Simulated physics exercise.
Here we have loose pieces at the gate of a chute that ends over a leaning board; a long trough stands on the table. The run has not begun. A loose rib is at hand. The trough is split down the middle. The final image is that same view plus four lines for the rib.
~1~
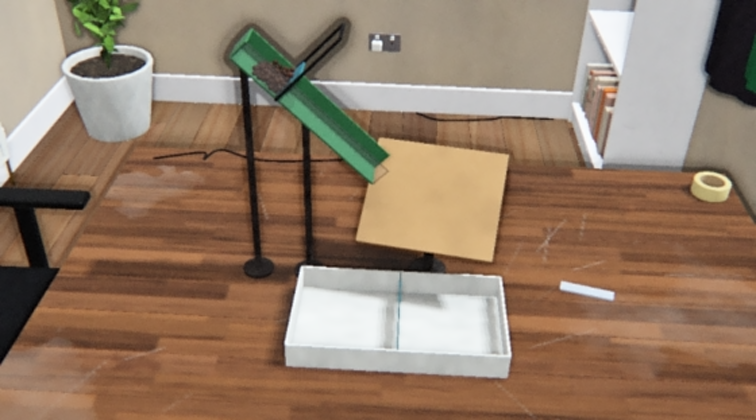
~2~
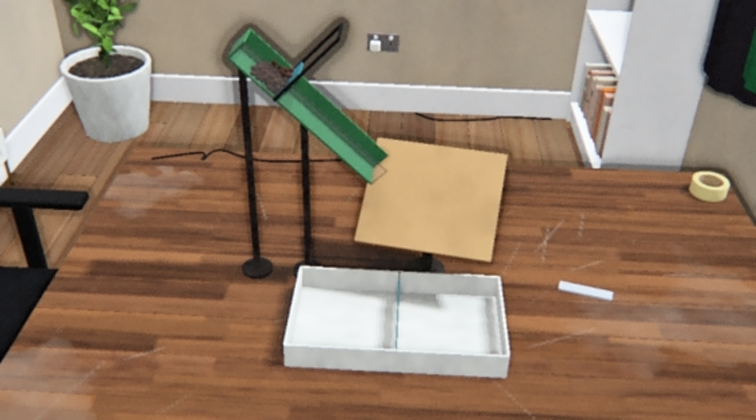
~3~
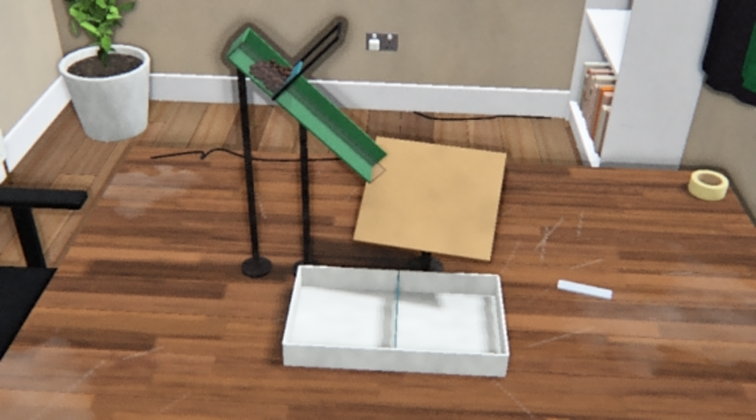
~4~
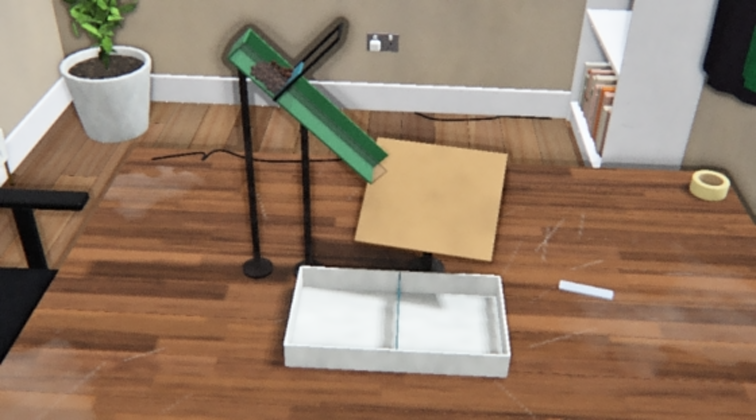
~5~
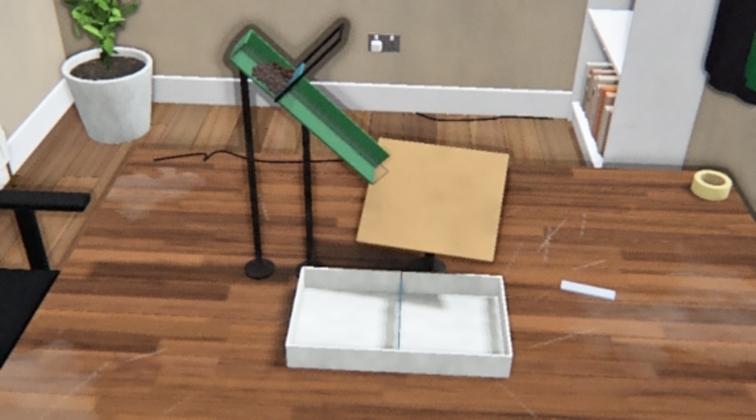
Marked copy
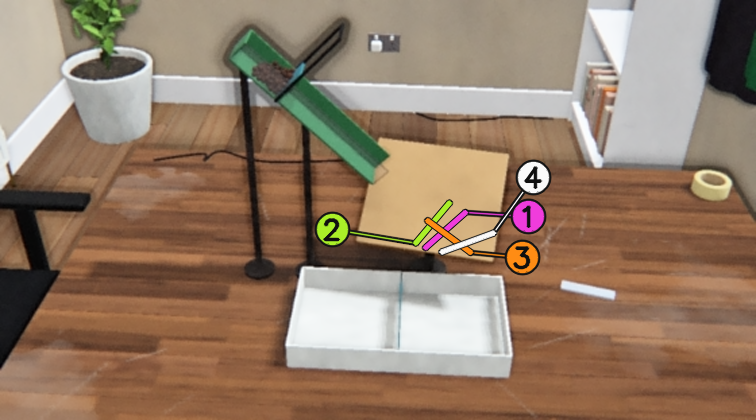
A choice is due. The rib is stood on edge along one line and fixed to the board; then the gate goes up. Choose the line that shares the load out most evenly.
The best line is 1.
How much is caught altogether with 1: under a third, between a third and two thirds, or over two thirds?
It is over two thirds.
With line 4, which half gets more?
The right half.
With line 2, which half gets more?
More lands on the left.
On the marked copy, line 1 from (465, 212) to (425, 247); line 2 from (449, 202) to (415, 243); line 3 from (427, 220) to (470, 252); line 4 from (493, 233) to (441, 251).
For line 1, of what is caught, about half in the left half, about half in the right.
For line 2, of what is caught, most in the left half, a small part in the right.
For line 3, of what is caught, about a quarter in the left half, most in the right.
For line 4, of what is caught, a small part in the left half, most in the right.
